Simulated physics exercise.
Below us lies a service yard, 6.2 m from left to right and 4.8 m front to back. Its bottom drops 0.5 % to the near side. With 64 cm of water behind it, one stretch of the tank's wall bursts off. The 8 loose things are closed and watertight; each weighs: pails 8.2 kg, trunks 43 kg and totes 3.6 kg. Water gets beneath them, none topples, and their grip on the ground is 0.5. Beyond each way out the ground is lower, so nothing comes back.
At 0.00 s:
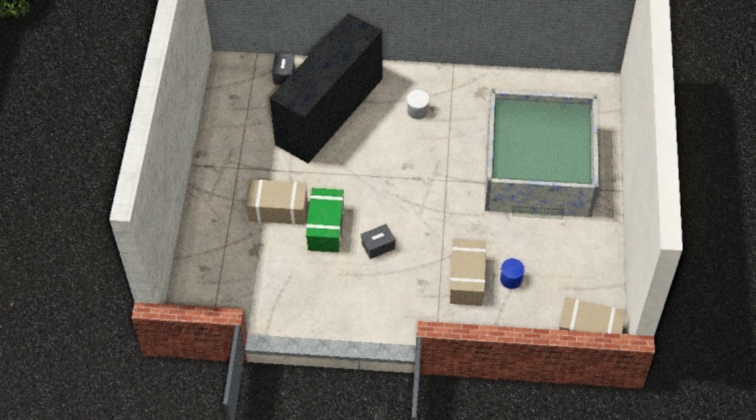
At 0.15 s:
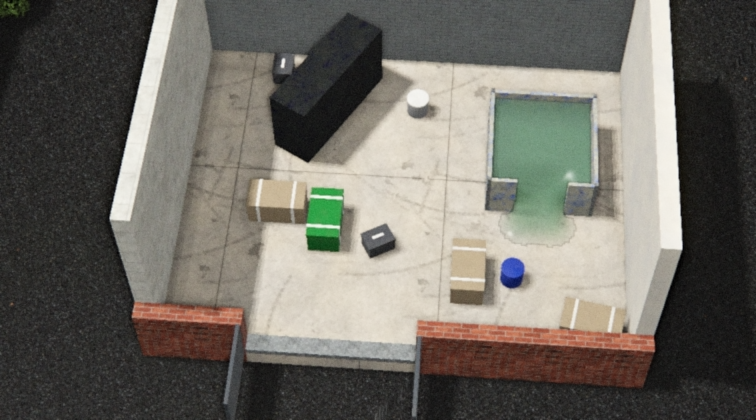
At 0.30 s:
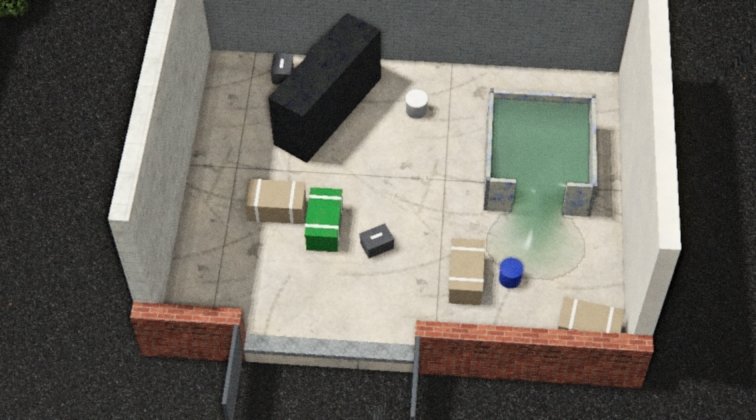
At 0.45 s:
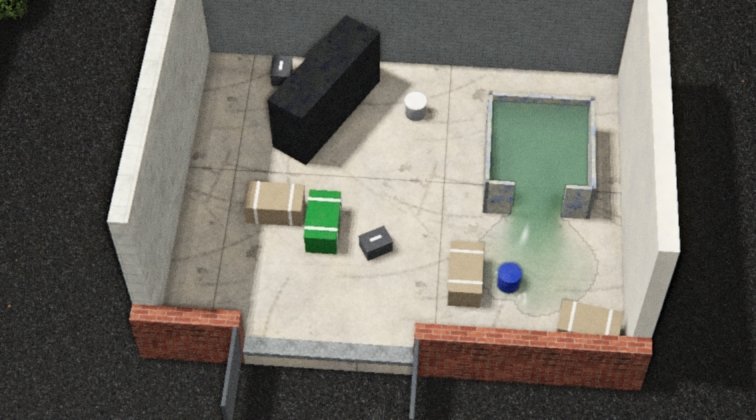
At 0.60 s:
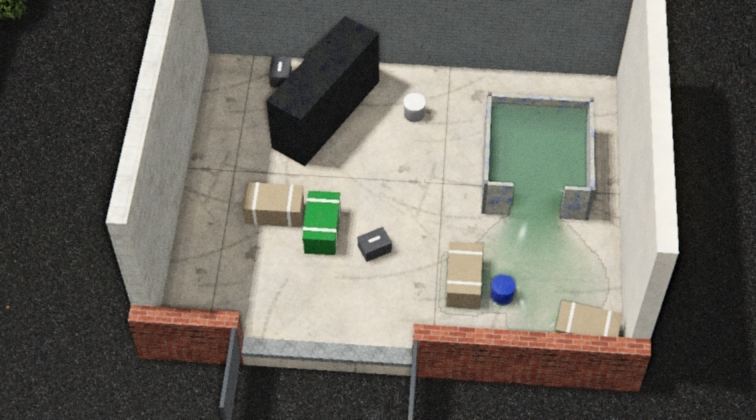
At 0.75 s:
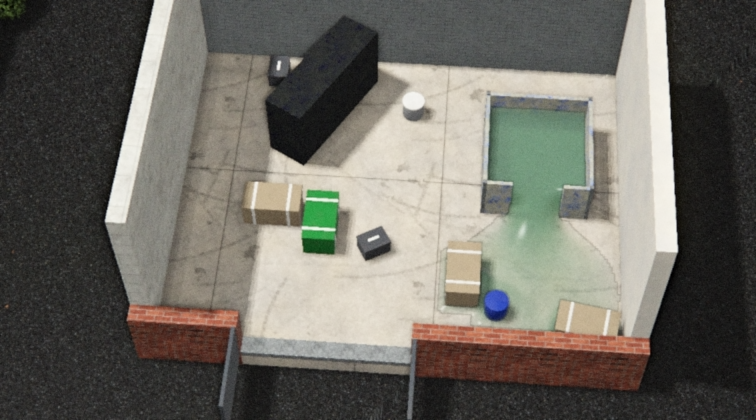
A walled concrete yard, open through a gap in the low brick wall at the near side, is seen from high above. A green-water tank stands at right, with a blue pail and tan boxes below it, a green box and a large black block at left. The tank's near wall opens, water spreads across the floor, and the pail slides slightly nearer and left, while the view barely drifts.
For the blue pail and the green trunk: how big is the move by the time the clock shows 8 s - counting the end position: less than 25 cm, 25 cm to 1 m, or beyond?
The blue pail ends far away; the green trunk barely shifts.
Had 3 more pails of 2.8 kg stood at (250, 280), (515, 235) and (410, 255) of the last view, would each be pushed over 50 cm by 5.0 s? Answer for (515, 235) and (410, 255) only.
In turn: Past it, under.
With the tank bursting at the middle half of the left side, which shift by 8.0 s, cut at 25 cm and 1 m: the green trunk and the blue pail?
Then the green trunk is nudged along, the blue pail stays put.
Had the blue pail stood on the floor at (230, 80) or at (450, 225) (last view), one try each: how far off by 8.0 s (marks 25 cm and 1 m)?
In turn: It barely shifts; it stays put.
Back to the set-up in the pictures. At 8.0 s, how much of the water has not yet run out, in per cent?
About 86 per cent.
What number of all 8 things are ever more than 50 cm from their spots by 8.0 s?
That makes 3.
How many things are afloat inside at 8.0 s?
At that moment 0.
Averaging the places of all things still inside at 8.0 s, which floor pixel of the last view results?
At about (372, 213).
After 1.6 s the blue pail is near (445, 314), 1.1 m from its start, afloat; the green trunk is near (320, 214), 0.0 m from its start, aground; 0 of 8 are out; 2 afloat.
After 3.6 s the blue pail is near (362, 270), 2.0 m from its start, aground; the green trunk is near (320, 214), 0.0 m from its start, aground; 0 of 8 are out; 1 afloat.
After 5.6 s the blue pail is near (362, 270), 2.0 m from its start, aground; the green trunk is near (320, 214), 0.0 m from its start, aground; 0 of 8 are out; 0 afloat.
After 8.0 s the blue pail is near (362, 270), 2.0 m from its start, aground; the green trunk is near (320, 214), 0.0 m from its start, aground; 0 of 8 are out; 0 afloat.
